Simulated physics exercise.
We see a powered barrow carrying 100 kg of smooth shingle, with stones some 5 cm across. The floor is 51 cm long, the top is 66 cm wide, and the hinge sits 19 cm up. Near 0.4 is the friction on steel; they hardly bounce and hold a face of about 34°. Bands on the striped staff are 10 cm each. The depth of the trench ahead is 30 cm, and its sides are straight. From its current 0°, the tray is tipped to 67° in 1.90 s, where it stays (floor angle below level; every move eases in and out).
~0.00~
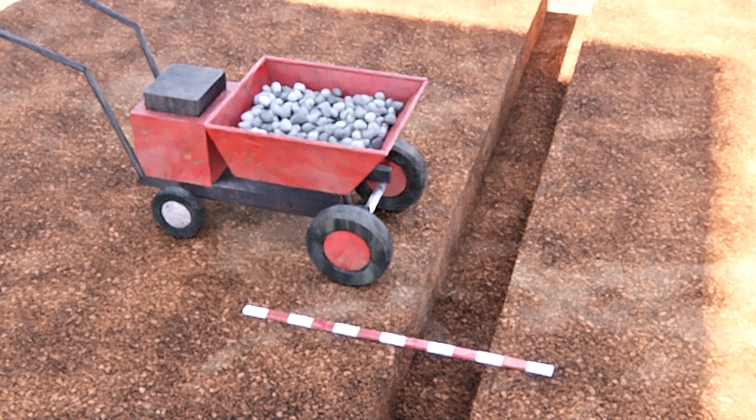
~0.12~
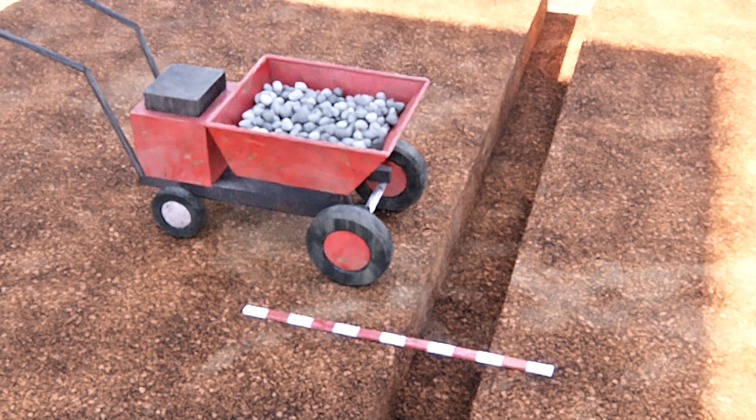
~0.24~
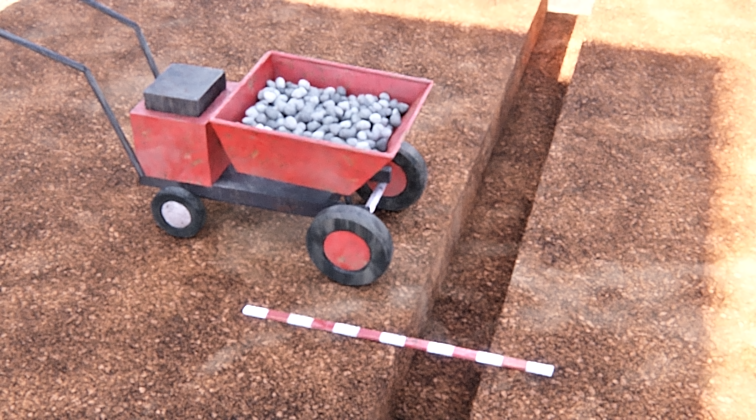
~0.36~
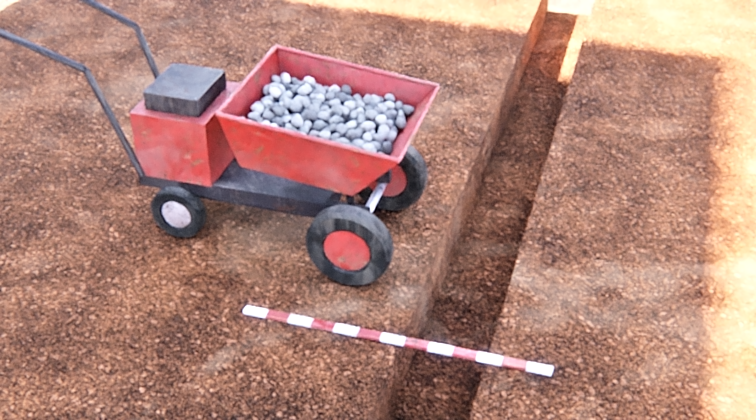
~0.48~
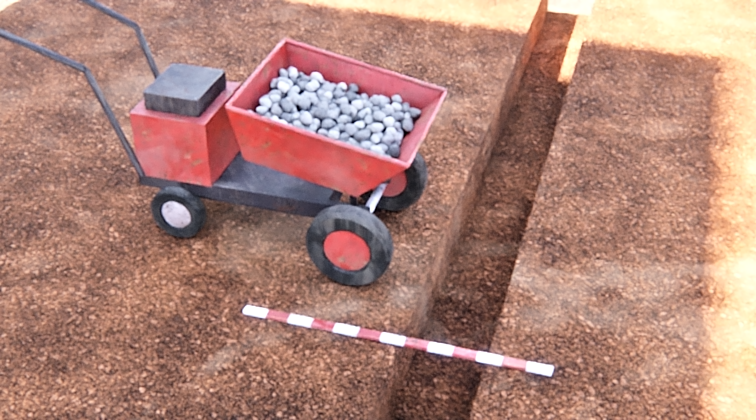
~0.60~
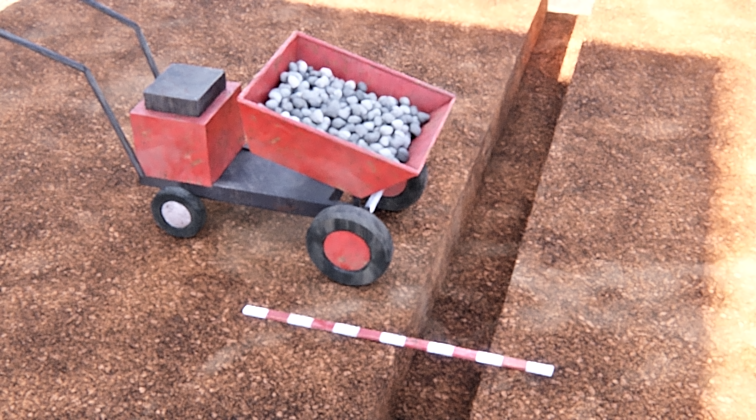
The red tray of a small barrow, loaded with smooth grey stones, slowly tilted down toward the narrow trench on the right, its back end rising while the wheels and striped staff stayed still.
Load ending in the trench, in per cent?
59 per cent.
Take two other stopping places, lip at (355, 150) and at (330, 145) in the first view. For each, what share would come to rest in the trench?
Roughly 90 percent for the first, and 100 percent for the second.
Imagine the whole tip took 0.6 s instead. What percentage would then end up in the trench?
Roughly 30 per cent would.
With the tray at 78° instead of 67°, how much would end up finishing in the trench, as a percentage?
I'd guess some 50 in a hundred.
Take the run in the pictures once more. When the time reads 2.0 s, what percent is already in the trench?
By then, around 20 percent.
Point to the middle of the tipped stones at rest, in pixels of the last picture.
Centre estimate: Around (501, 301).
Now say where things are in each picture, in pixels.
In the first frame, the tray is at 0°, its lip at (386, 154); the top of the load is at (316, 106).
In the second frame, lip at (388, 155), floor tilted 1°, highest stones at (317, 105); the stones move at 0.1 m/s on average.
In the third frame, the tray is at 3°, its lip at (392, 157); the top of the load is at (310, 102); the stones move at 0.2 m/s on average.
In the fourth frame, the tray is at 6°, its lip at (399, 161); the top of the load is at (280, 92); the stones move at 0.3 m/s on average.
In the fifth frame, lip at (408, 166), floor tilted 11°, highest stones at (287, 84); the stones move at 0.3 m/s on average.
In the sixth frame, the tray is at 16°, its lip at (418, 173); the top of the load is at (296, 78); the stones move at 0.4 m/s on average.
After 1.4 s the floor is at 56°; 100 % in the tray; the foremost stones are at (491, 202).
After 2.0 s the floor is at 67°; 52 % in the tray, 19 % in the trench, 29 % past the trench; the foremost stones are at (612, 262).
After 2.3 s the floor is at 67°; 28 % in the tray, 30 % in the trench, 42 % past the trench; the foremost stones are at (682, 311).
After 4.3 s the floor is at 67°; 0 % in the tray, 59 % in the trench, 41 % past the trench; the foremost stones are at (721, 312).
